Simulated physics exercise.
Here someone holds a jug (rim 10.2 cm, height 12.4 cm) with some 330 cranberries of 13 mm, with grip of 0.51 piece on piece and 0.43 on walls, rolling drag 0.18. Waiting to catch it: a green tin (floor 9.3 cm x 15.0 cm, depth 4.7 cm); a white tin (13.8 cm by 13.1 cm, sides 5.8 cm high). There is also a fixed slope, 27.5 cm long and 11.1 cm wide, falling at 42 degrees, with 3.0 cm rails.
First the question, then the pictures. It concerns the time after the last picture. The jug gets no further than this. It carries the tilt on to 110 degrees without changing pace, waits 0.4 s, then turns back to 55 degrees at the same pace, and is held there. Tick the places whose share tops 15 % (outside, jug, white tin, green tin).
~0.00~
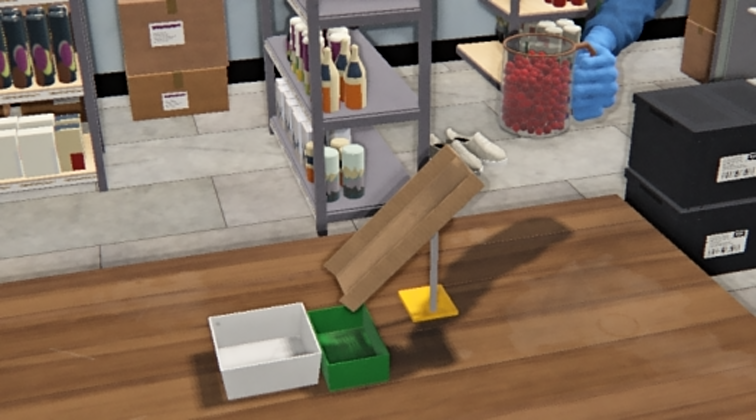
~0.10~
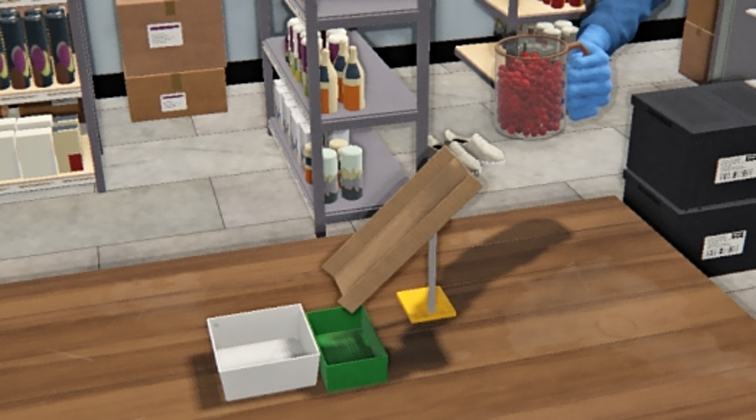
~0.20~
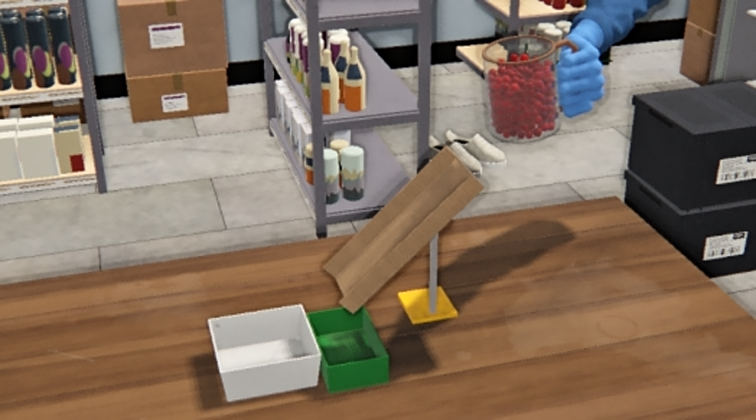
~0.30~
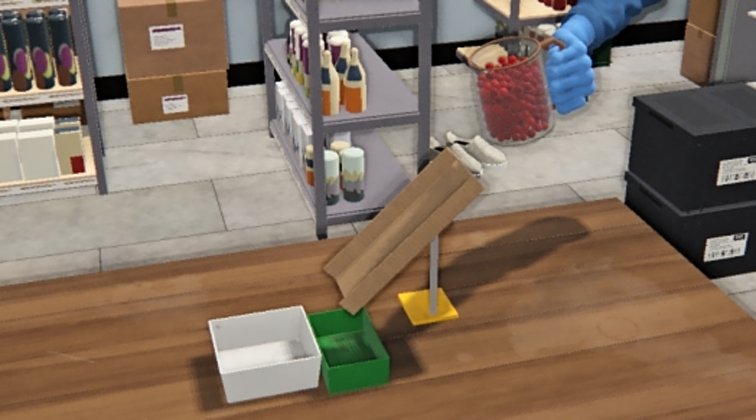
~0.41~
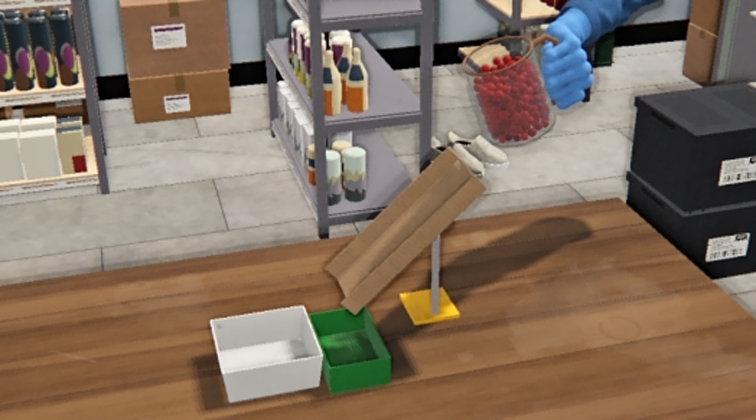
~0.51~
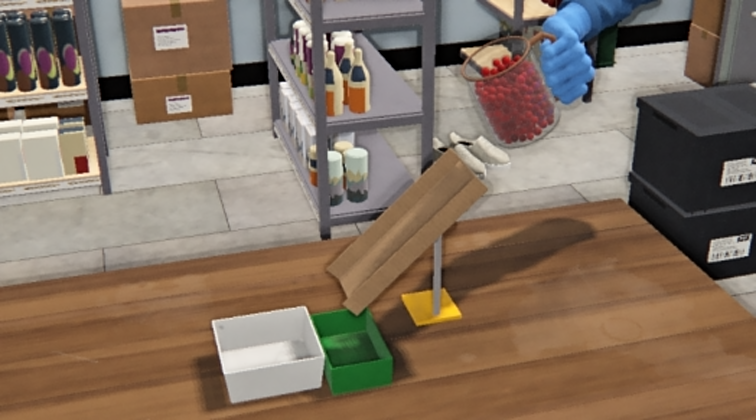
Outside: Ticked; jug: Ticked; white tin: Ticked; green tin: Not ticked.
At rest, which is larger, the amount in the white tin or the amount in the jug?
The larger share ends up in the white tin.
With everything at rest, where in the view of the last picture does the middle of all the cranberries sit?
About pixel (462, 331).
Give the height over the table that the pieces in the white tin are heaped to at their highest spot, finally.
Near 4.0 centimetres up.
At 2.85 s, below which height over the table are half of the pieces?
Estimated height: About 2 cm.
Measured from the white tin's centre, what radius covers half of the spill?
48 cm.
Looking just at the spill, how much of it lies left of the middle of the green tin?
I'd estimate some 0 per cent.
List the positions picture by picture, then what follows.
In the first frame, jug at (538, 69); tilt 0 degrees; moved 0.0 cm; lip at (507, 48); top of the load at (534, 61); green tin at (347, 332); white tin at (264, 335).
In the second frame, jug at (531, 72); tilt 3 degrees; moved 0.7 cm; lip at (499, 52); top of the load at (527, 63).
In the third frame, jug at (520, 75); tilt 9 degrees; moved 2.3 cm; low side left; lip at (486, 58); top of the load at (548, 64).
In the fourth frame, jug at (510, 80); tilt 15 degrees; moved 3.9 cm; low side left; lip at (472, 65); top of the load at (519, 66).
In the fifth frame, jug at (506, 82); tilt 21 degrees; moved 4.6 cm; low side left; lip at (466, 71); top of the load at (514, 65).
In the sixth frame, jug at (507, 84); tilt 27 degrees; moved 4.6 cm; low side left; lip at (465, 77); top of the load at (514, 65); green tin at (350, 336); white tin at (267, 338). It turns about 60 degrees a second.
After 1.41 s, tilt 82 degrees; jug 100 %; middle of all pieces near (518, 97).
Then, at 2.16 s, tilt 110 degrees; outside 5 %, slope 30 %, jug 55 %, white tin 5 %, in the air 5 %; middle of all pieces near (471, 172).
After 2.85 s, tilt 82 degrees; outside 25 %, slope 5 %, jug 30 %, white tin 40 %; middle of all pieces near (405, 280).
Then, at 3.51 s, tilt 55 degrees; outside 25 %, jug 30 %, white tin 45 %; middle of all pieces near (396, 286).
By 3.8 s all is still; outside 25 %, slope 0 %, jug 30 %, white tin 45 %, green tin 0 %.
